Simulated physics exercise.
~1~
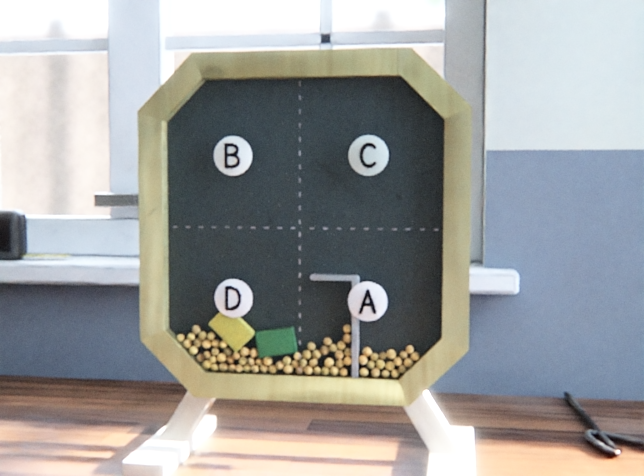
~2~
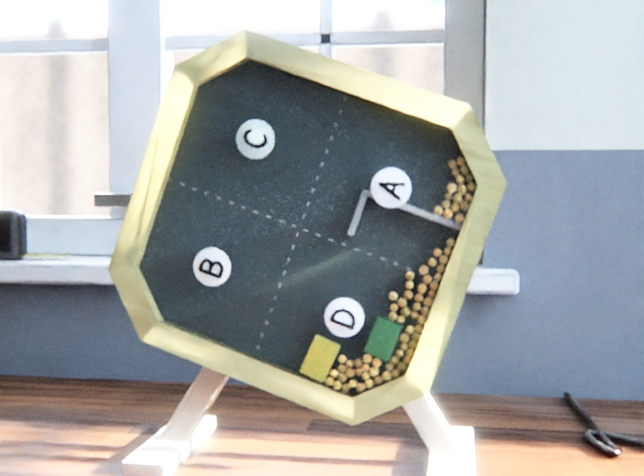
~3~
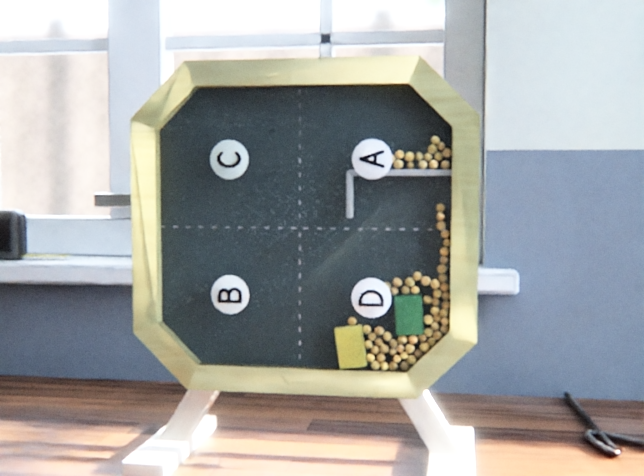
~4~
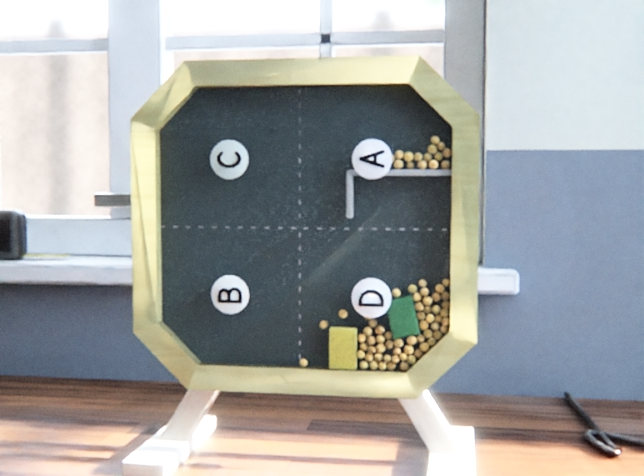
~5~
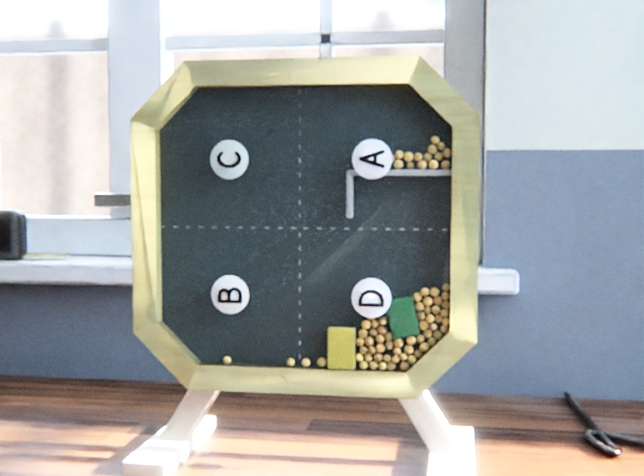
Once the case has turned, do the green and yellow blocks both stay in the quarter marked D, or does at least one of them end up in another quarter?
Both blocks stay in the quarter marked D, with the green one resting among the piled-up balls and the yellow one at the left side of the heap.
